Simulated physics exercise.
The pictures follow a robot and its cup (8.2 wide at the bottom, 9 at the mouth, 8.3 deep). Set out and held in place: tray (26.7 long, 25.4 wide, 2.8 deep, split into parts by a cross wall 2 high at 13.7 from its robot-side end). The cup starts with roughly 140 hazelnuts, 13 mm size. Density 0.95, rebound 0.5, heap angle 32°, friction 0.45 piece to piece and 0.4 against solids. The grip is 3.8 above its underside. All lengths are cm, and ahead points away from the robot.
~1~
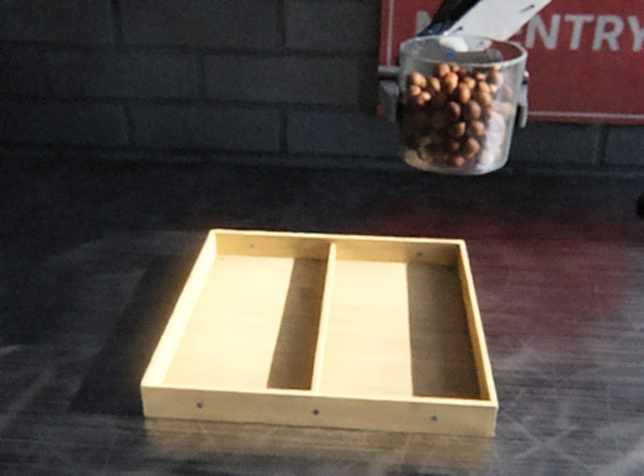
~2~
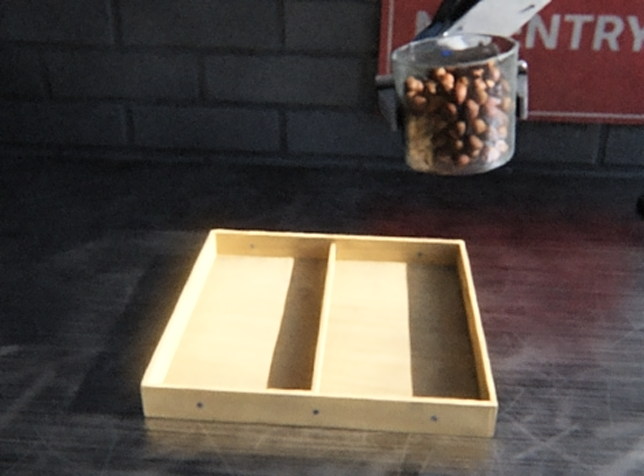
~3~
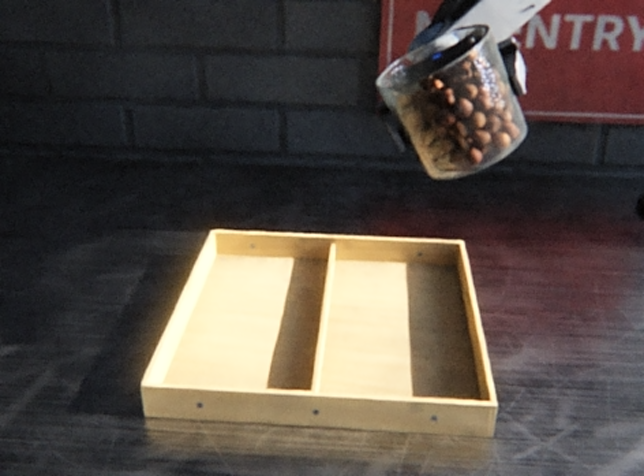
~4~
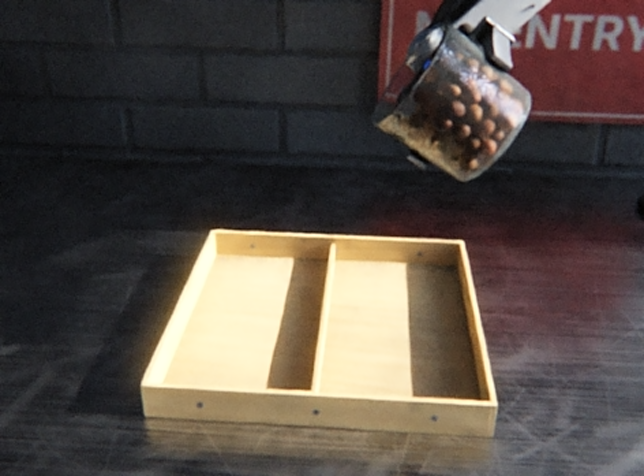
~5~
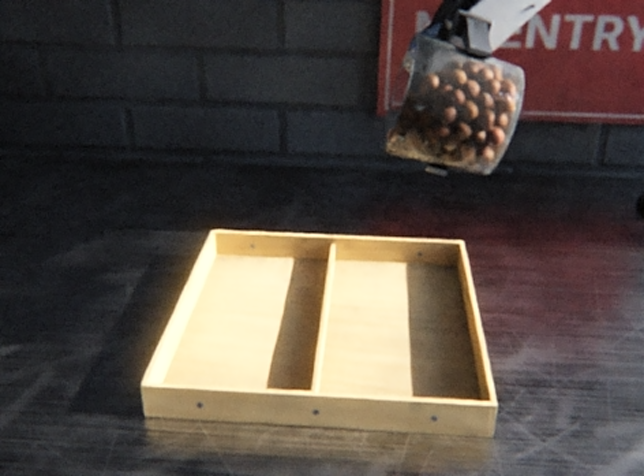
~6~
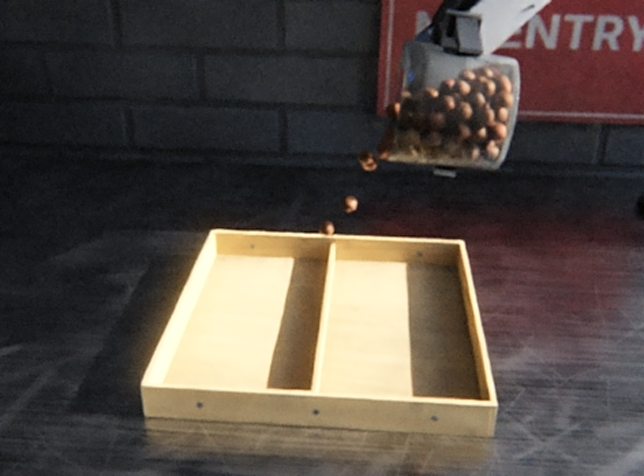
A robotic arm at the upper right grips a clear cup of brown hazelnuts above a dark, scratched tabletop, seen from slightly above by a still camera. Below sits a shallow pale wooden tray split by a cross wall, with a dark brick wall and a red sign behind. The arm tips the cup steadily leftward until it lies nearly sideways, and a few nuts tumble from its mouth toward the tray.
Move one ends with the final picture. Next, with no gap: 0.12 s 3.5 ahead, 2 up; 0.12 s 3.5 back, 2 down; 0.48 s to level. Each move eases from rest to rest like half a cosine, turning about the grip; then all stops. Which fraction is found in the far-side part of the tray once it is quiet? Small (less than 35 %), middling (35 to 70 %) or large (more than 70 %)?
Share in the far-side part of the tray: Middling (35 to 70 %).
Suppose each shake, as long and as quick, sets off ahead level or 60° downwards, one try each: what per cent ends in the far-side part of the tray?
Some 50 and 15 per cent.
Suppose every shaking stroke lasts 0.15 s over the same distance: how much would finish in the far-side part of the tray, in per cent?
Then about 35 per cent.
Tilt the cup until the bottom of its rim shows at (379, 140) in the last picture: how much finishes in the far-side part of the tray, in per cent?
About 30 per cent.
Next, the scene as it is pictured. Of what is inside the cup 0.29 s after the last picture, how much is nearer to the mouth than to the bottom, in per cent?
Roughly 80 per cent.
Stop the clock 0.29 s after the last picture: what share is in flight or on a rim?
Some 57 per cent.
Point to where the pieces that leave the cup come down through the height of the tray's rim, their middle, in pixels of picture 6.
Near (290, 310).
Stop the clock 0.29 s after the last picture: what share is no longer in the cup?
Some 70 per cent.
Then, 0.29 s on, tilted 82° forward, highest piece 22 above the table; 43 in the cup, 17 in the far-side part, 1 in the robot-side part, 1 on the table or floor, 81 in flight or on a rim.
Then, 0.58 s on, tilted 17° forward, highest piece 25 above the table; 86 in the far-side part, 35 in the cup, 18 in the robot-side part, 4 on the table or floor.
Then, 0.92 s on, level, highest piece 23 above the table; 86 in the far-side part, 35 in the cup, 18 in the robot-side part, 4 on the table or floor.
Then, 1.97 s on, level, highest piece 22 above the table; 86 in the far-side part, 35 in the cup, 18 in the robot-side part, 4 on the table or floor.
In the end, 86 in the far-side part, 35 in the cup, 18 in the robot-side part, 4 on the table or floor. That is 60 % in the far-side part of the tray.
